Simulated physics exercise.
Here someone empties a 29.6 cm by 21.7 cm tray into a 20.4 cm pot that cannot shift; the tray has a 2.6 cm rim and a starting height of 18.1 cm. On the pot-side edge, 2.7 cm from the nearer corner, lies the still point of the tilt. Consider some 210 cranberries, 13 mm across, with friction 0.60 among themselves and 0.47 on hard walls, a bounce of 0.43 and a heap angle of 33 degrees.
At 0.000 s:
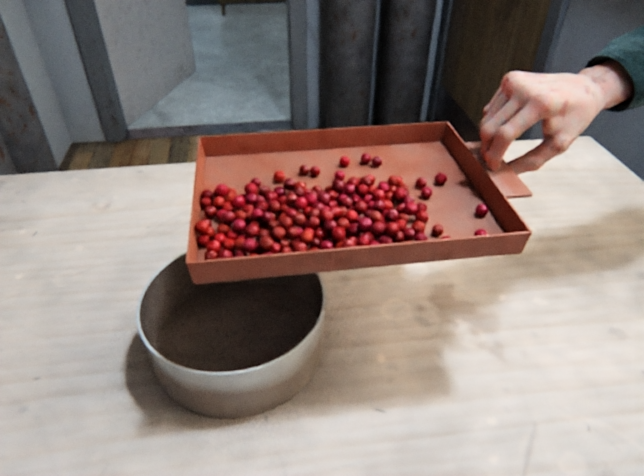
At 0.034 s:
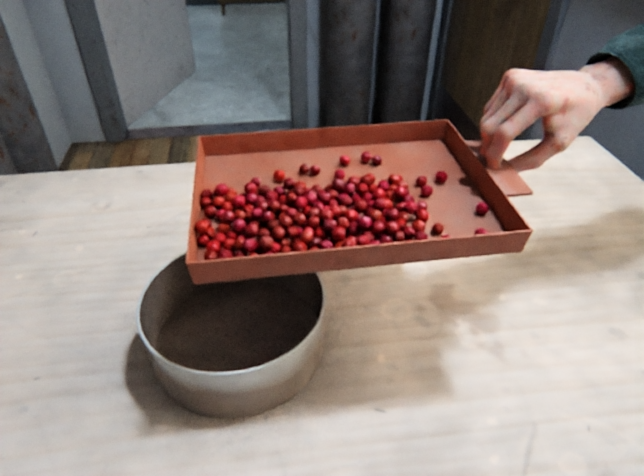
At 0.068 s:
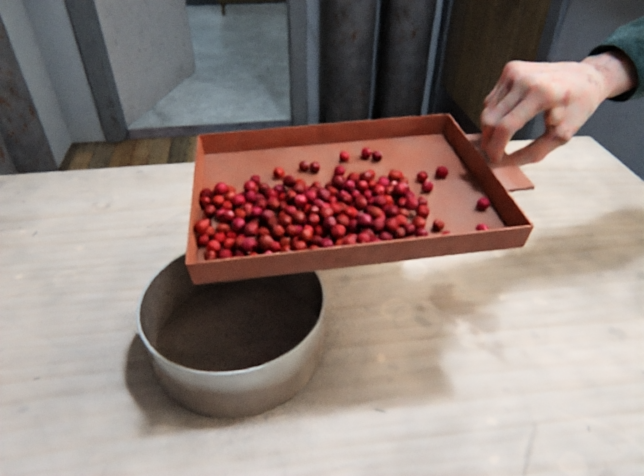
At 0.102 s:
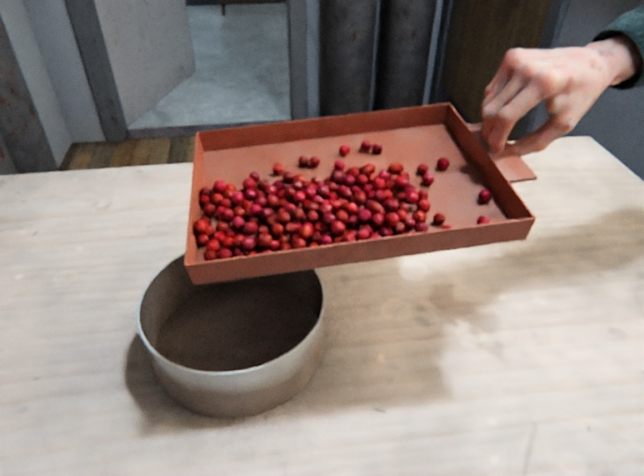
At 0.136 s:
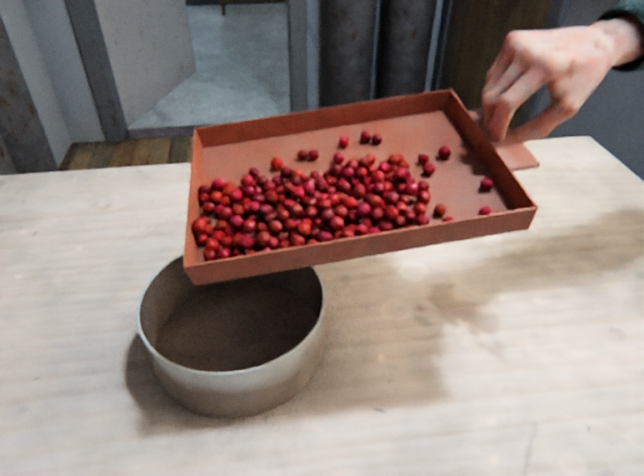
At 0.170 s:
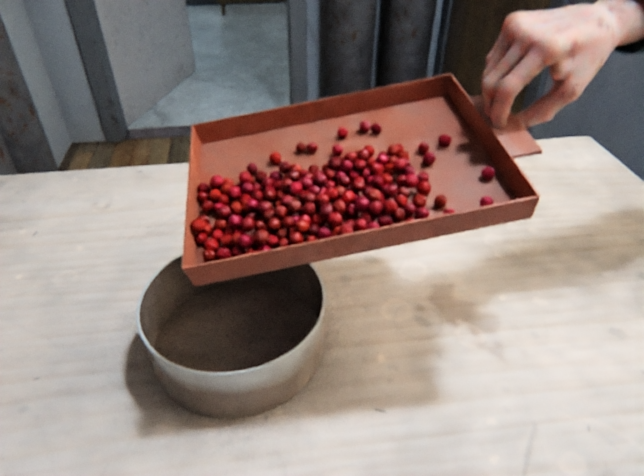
The footage shows a hand holding a shallow reddish-brown tray of red cranberries above a round metal pot on a pale wooden table, then raising the tray's right side so that it slants down toward the left.
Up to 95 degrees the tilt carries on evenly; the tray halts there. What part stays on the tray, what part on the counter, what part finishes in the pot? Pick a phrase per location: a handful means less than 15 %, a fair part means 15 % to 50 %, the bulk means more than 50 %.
Tray: A handful, counter: The bulk, pot: A handful.
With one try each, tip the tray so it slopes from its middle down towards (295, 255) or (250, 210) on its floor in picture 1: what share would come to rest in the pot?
The share comes to about 0 in a hundred, then about 35 in a hundred.
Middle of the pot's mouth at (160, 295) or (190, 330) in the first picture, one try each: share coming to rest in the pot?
About 25 and 75 per cent.
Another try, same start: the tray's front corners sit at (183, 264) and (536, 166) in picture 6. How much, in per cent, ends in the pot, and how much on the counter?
Pot 20, counter 75.
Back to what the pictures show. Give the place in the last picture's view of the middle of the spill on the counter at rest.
(118, 458), about.
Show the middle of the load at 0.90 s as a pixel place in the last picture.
At about (192, 205).
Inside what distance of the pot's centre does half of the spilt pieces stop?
I'd say close to 18 centimetres.
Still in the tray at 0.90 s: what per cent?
Value: About 95%.
After 0.61 s, tilt 51 degrees; the tray holds 100 %, the pot 0 %.
Then, at 0.90 s, tilt 78 degrees; the tray holds 95 %, the pot 0 %.
Then, at 1.29 s, tilt 95 degrees; the tray holds 30 %, the pot 0 %.
By 3.0 s all is still; tray 0 %, counter 90 %, pot 5 %.
